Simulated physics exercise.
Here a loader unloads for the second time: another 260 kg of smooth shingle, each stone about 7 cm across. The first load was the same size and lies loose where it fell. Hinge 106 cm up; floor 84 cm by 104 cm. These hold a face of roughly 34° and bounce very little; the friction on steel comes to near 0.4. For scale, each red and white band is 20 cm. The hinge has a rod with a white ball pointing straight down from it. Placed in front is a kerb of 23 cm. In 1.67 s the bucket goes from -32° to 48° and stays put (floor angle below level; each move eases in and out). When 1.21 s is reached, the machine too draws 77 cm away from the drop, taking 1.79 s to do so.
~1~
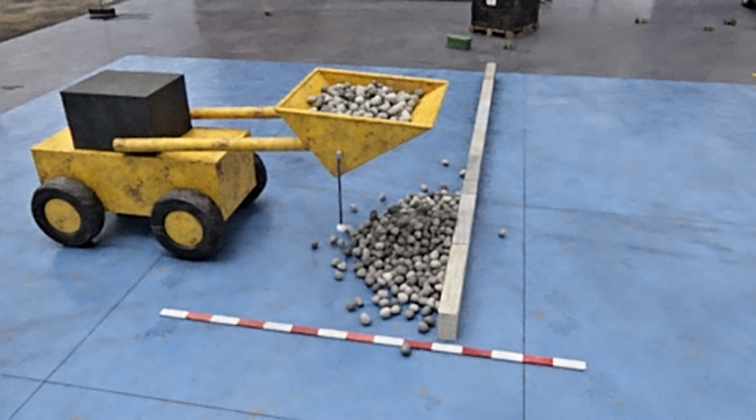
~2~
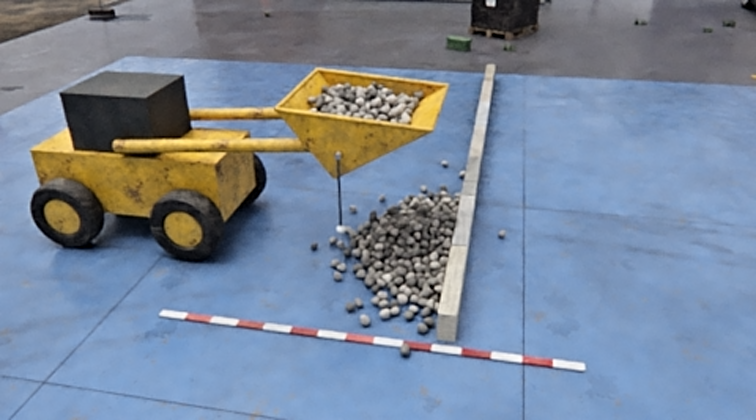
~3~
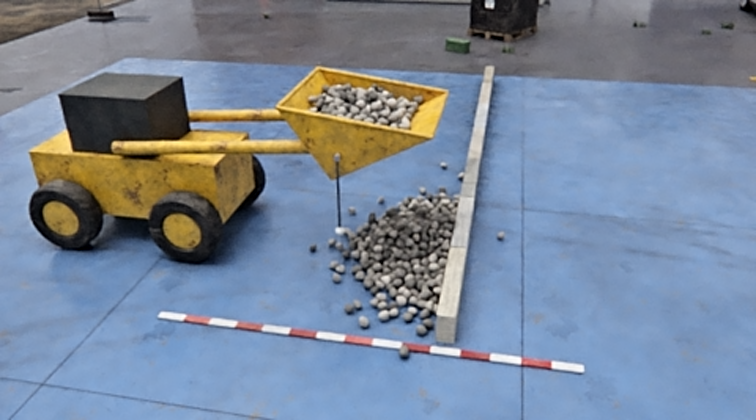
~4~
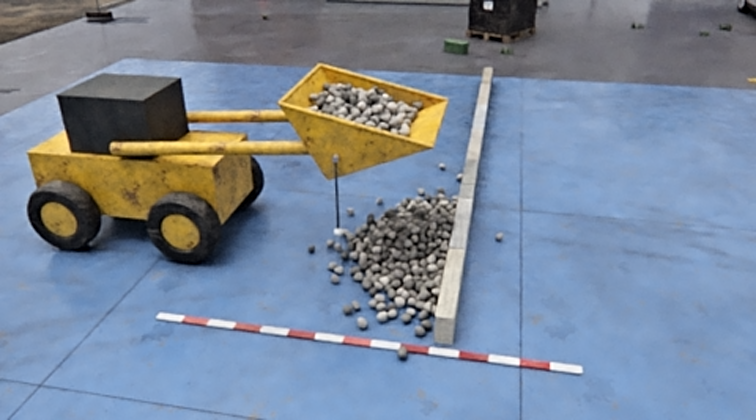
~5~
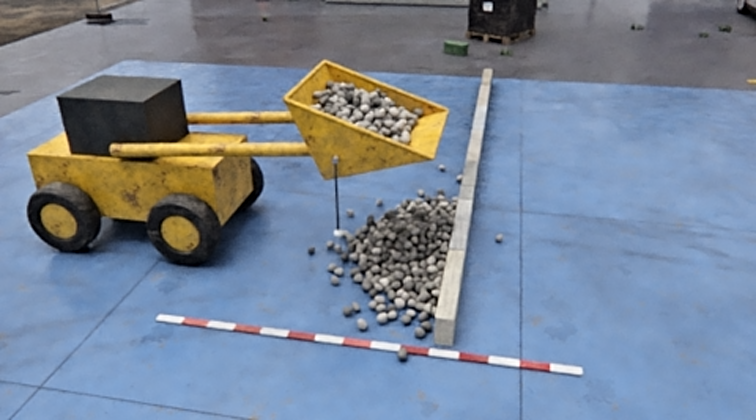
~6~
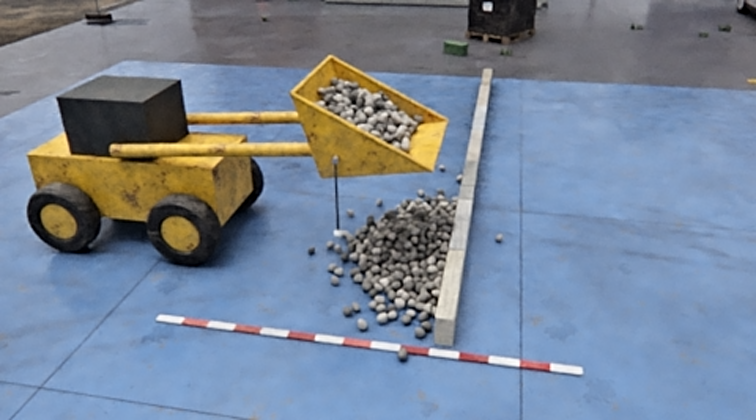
A yellow loader's raised bucket, full of rounded grey stones, slowly tilted forward, its front lip dipping toward the kerb, while the machine stayed put and the loose pile below it lay still.
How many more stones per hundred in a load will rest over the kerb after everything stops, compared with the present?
I would say 6 per hundred.
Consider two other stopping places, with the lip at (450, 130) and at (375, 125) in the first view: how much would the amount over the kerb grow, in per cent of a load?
Case one about 20 %, case two about 0 %.
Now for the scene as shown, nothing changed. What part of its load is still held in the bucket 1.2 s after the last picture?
Estimate: 5 % remaining inside, roughly.
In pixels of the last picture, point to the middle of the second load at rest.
(415, 235).
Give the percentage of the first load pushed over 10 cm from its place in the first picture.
Some 15 percent, give or take.
Then, 0.6 s after the last picture the floor is at 35°; in per cent of one load, 89 in the bucket, 111 on this side of the kerb; the foremost stones are at (452, 251).
Then, 1.2 s after the last picture the floor is at 48°; in per cent of one load, 3 in the bucket, 193 on this side of the kerb, 4 over the kerb; the foremost stones are at (509, 251).
Then, 2.8 s after the last picture the floor is at 48°; in per cent of one load, 0 in the bucket, 194 on this side of the kerb, 6 over the kerb; the foremost stones are at (555, 269).
Then, 5.4 s after the last picture the floor is at 48°; in per cent of one load, 0 in the bucket, 194 on this side of the kerb, 6 over the kerb; the foremost stones are at (555, 269). Net gain over the kerb, 6.
